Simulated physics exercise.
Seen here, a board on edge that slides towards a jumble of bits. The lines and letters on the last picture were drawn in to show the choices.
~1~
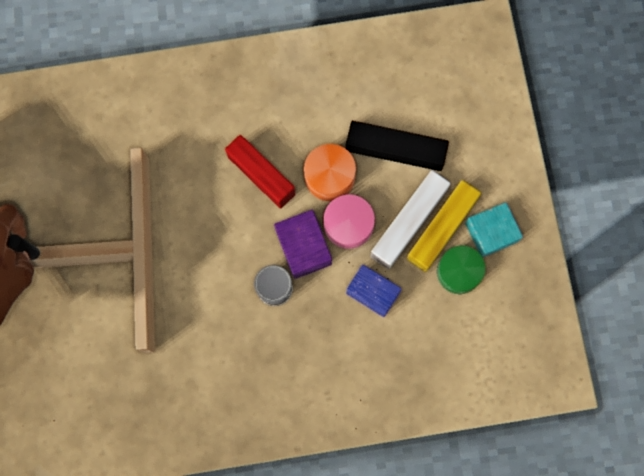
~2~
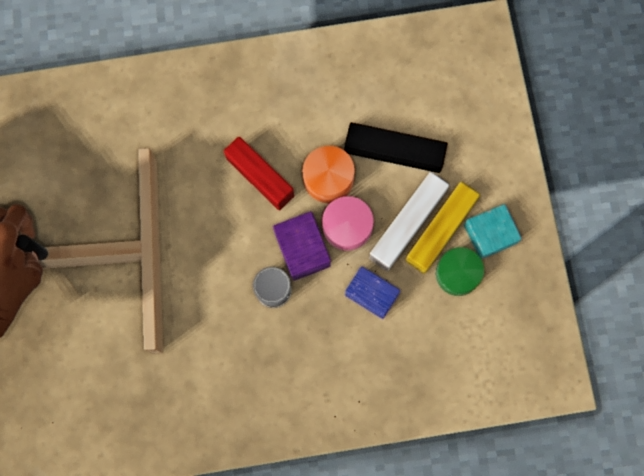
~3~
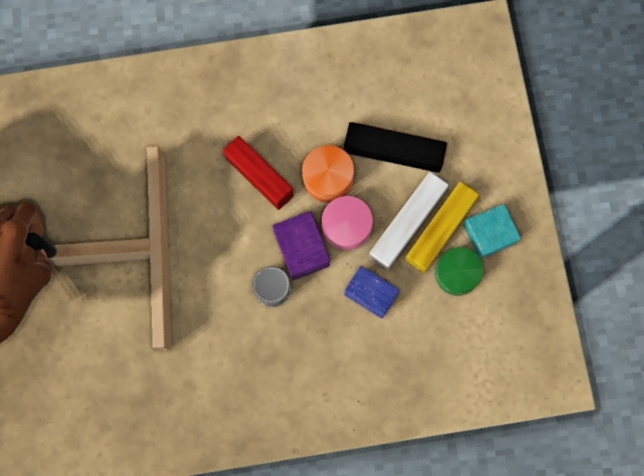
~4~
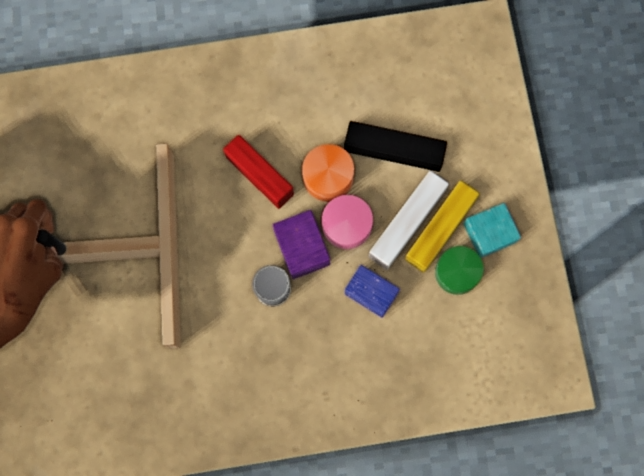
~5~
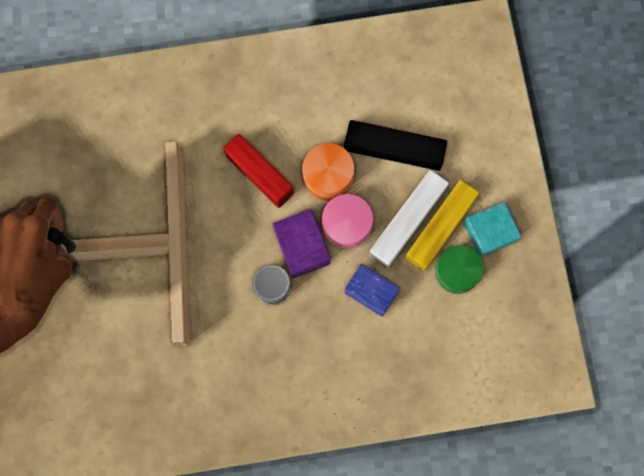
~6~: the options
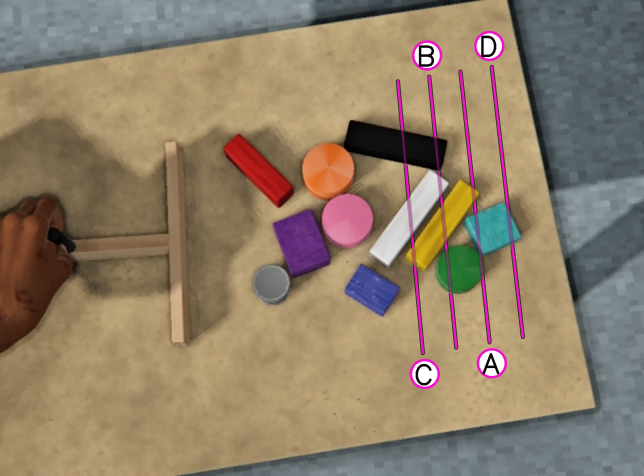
On a sandy-coloured board, a hand at the left grips the handle of an upright wooden bar, facing a loose cluster of coloured blocks, sticks and round tins. The hand pushes the bar slowly rightward, narrowing the gap to the red and grey pieces, while the cluster stays practically still, untouched.
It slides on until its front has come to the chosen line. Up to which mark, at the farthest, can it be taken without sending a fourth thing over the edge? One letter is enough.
It can go as far as A.
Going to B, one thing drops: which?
The turquoise block.
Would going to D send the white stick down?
Yes.
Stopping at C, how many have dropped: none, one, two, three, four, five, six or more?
In all, none.
On the marked copy, A at (475, 203); B at (442, 208); C at (410, 213); D at (507, 198).
Following A. Soon after the start, board (284, 222); grey tin (313, 288); red stick (298, 169).
Later, board (391, 206); turquoise block (529, 242); green tin (511, 286).
In the end, board (475, 192); yellow stick over the edge; turquoise block over the edge; two fallen.
As for the rest, B is within the limit but short; C is within the limit but short; D drops five.
